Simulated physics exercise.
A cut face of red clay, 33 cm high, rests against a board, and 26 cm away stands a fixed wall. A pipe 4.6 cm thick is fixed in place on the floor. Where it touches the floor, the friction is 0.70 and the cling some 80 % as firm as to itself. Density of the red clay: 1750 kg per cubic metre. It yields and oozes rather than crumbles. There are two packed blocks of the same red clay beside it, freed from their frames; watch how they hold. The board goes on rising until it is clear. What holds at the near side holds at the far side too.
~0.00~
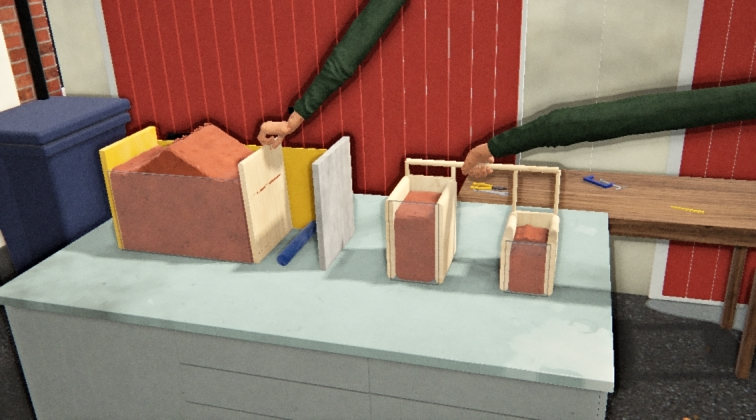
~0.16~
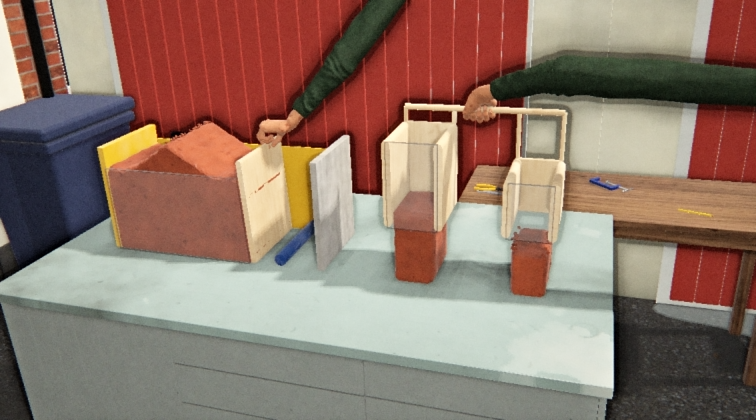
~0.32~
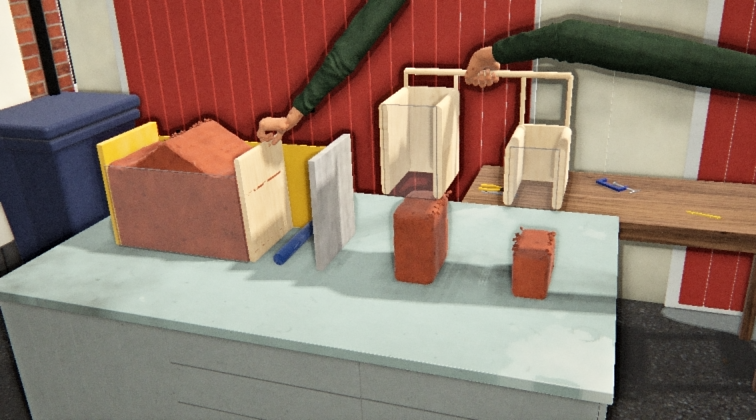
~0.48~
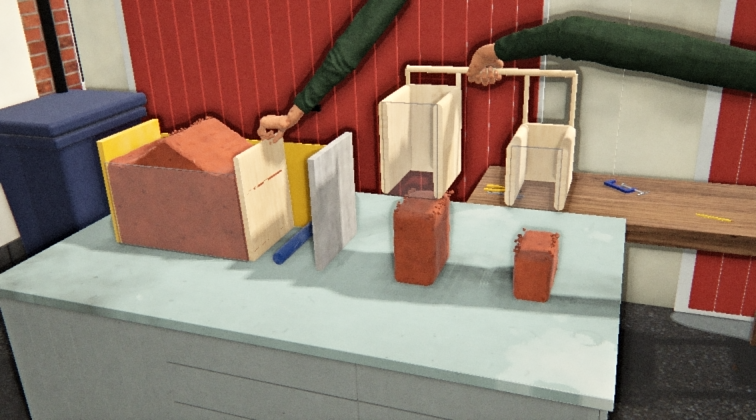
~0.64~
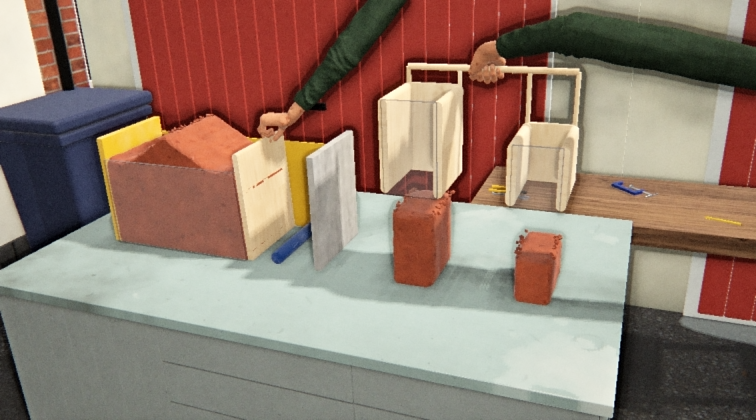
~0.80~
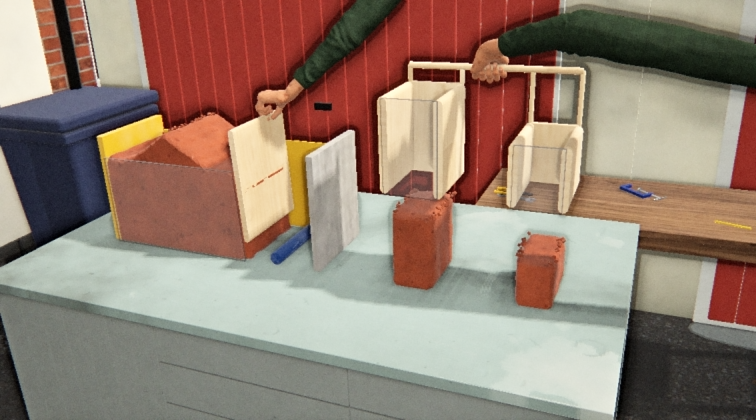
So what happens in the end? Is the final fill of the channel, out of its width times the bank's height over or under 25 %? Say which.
It comes out under.
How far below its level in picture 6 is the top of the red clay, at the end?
The gap comes to roughly 4.5 centimetres.
By 1.03 s, the face still stands, with nothing on top of the pipe; the channel is 0 % full.
By 1.29 s, the face still stands, with nothing on top of the pipe; the channel is 0 % full.
By 1.56 s, the fallen stuff reaches 8 % of the way across, with nothing on top of the pipe; the channel is 4 % full.
By 1.82 s, the fallen stuff reaches 14 % of the way across, with nothing on top of the pipe; the channel is 11 % full.
By 2.20 s, at the end, the fallen stuff reaches 20 % of the way across, with nothing on top of the pipe; the channel is 14 % full.
